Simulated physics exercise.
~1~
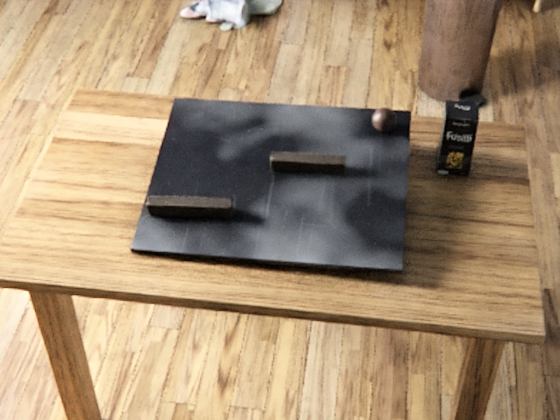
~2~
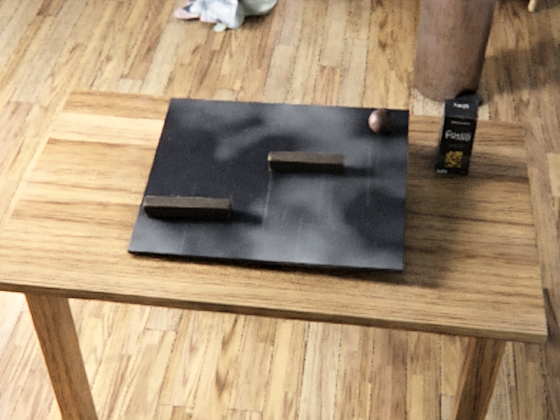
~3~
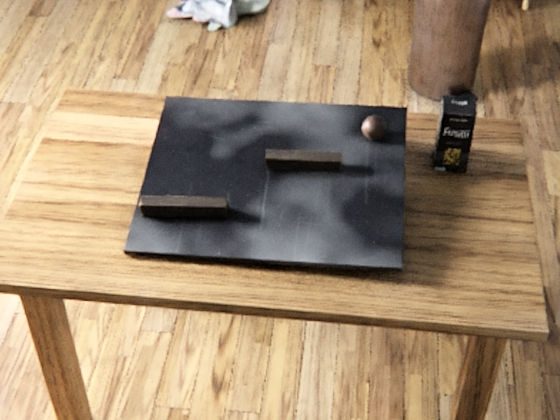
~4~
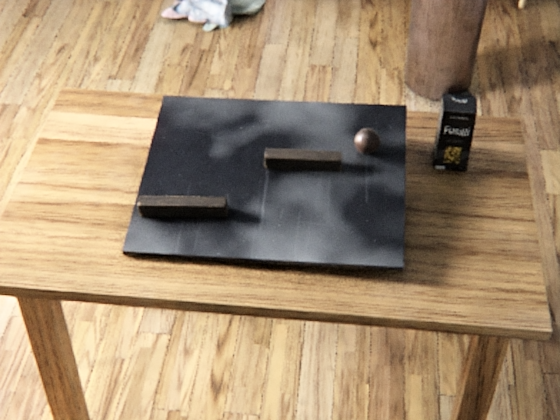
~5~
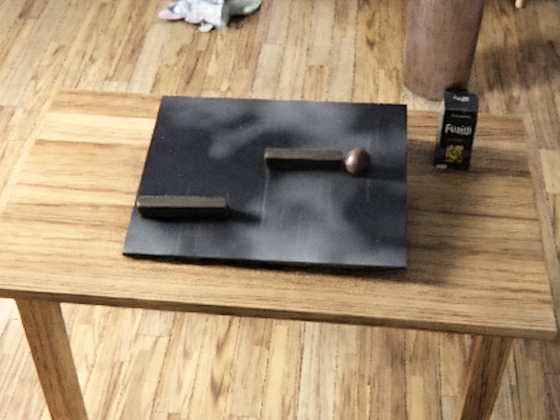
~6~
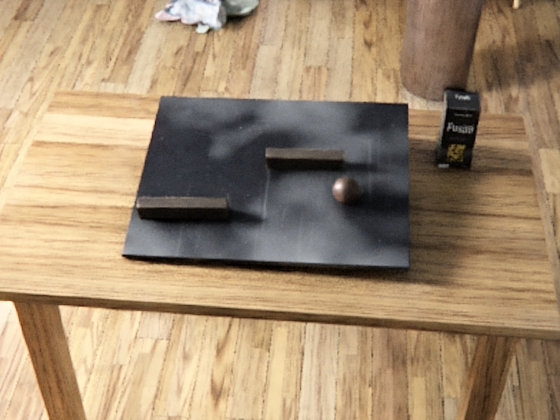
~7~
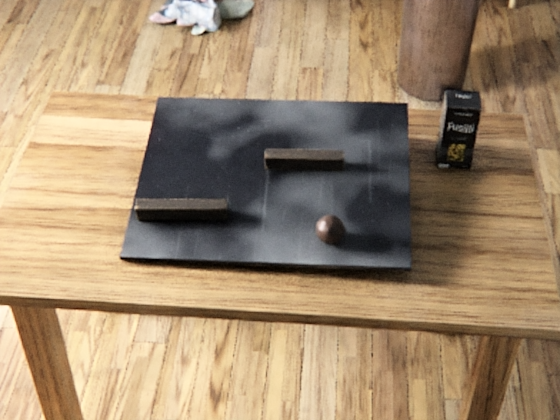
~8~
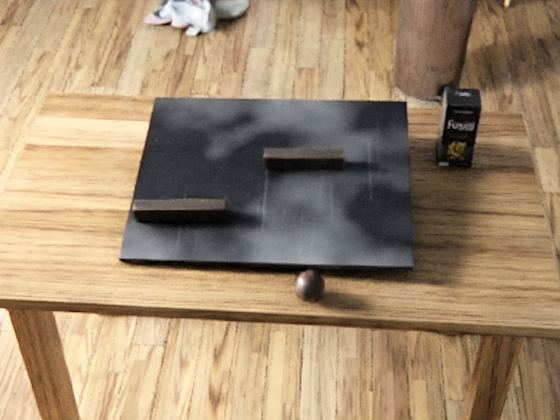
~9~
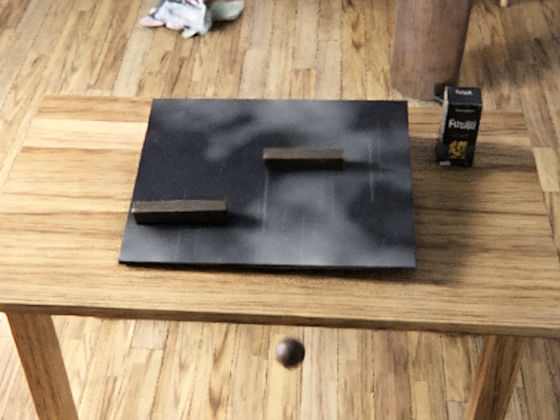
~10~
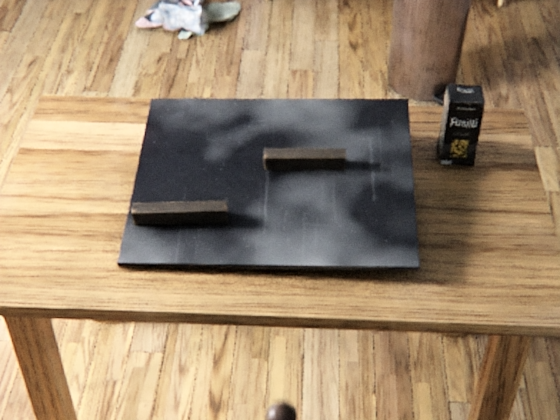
On a wooden table, a brown ball rolling down a tilted black board past two strips and dropping off the near edge.
